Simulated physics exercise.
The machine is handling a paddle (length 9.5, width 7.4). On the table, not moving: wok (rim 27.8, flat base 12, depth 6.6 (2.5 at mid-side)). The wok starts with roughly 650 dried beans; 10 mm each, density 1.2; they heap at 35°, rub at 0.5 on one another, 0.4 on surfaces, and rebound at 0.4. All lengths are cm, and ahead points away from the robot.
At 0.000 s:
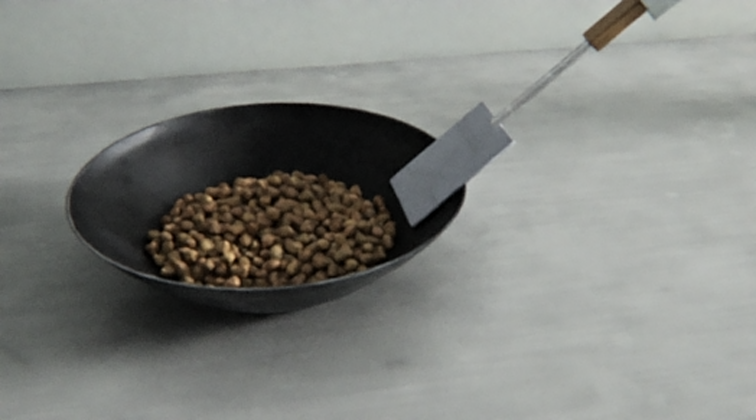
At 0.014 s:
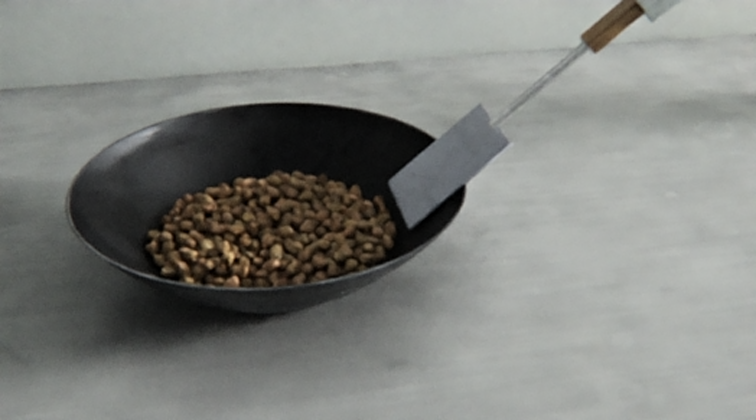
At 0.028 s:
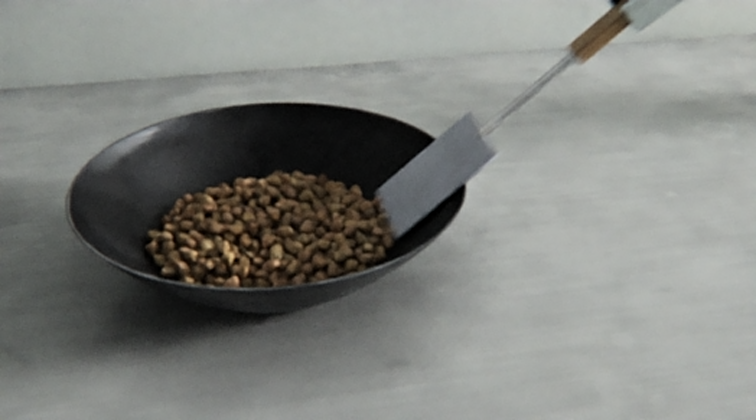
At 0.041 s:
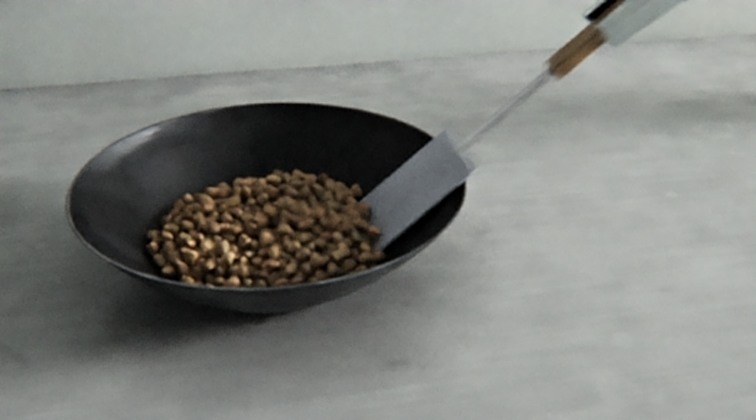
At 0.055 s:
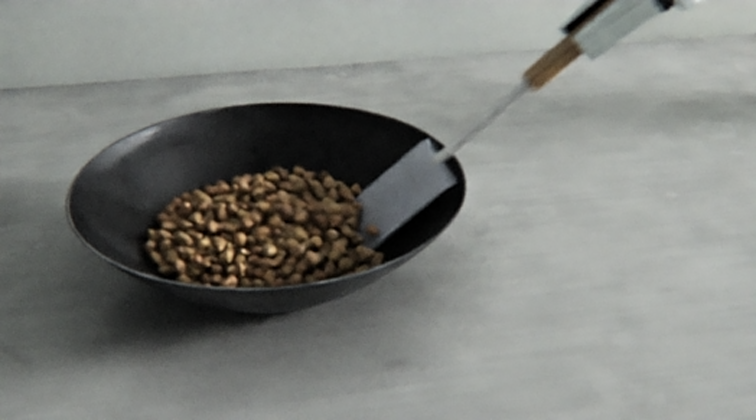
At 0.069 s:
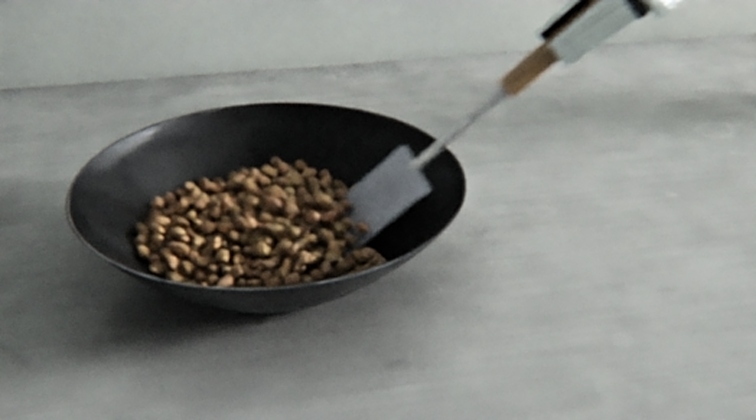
The clip shows a dark wok of brown beans on a gray table as a machine moves a flat metal paddle down and left inside the right rim, pushing the beans leftward into a slightly higher heap.
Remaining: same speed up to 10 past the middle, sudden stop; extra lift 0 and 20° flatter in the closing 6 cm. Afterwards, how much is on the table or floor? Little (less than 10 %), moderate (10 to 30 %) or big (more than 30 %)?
Answer: Big; more than 30 % of the dried beans finish on the table or floor.
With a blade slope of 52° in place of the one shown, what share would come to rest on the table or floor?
In that case some 45 per cent.
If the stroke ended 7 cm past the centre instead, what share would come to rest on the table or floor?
In that case some 5 per cent.
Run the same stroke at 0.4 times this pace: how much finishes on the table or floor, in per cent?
About 15 per cent.
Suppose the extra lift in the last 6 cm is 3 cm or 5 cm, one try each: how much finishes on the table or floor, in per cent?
Some 40 and 35 per cent.
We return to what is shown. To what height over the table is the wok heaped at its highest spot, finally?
About 6.5 cm.
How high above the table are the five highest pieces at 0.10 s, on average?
About 6 cm.
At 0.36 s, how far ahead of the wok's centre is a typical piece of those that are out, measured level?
Roughly 22 cm.
By 0.10 s, sloping 40°, highest piece 6 above the table; 651 in the wok.
By 0.14 s, sloping 35°, highest piece 7 above the table; 651 in the wok.
By 0.36 s, sloping 20°, highest piece 11 above the table; 408 in the wok, 51 on the table or floor, 192 on the blade or in flight.
By 1.41 s, sloping 20°, highest piece 7 above the table; 407 in the wok, 244 on the table or floor.
Final count, 407 in the wok, 244 on the table or floor. That is 37 % on the table or floor.
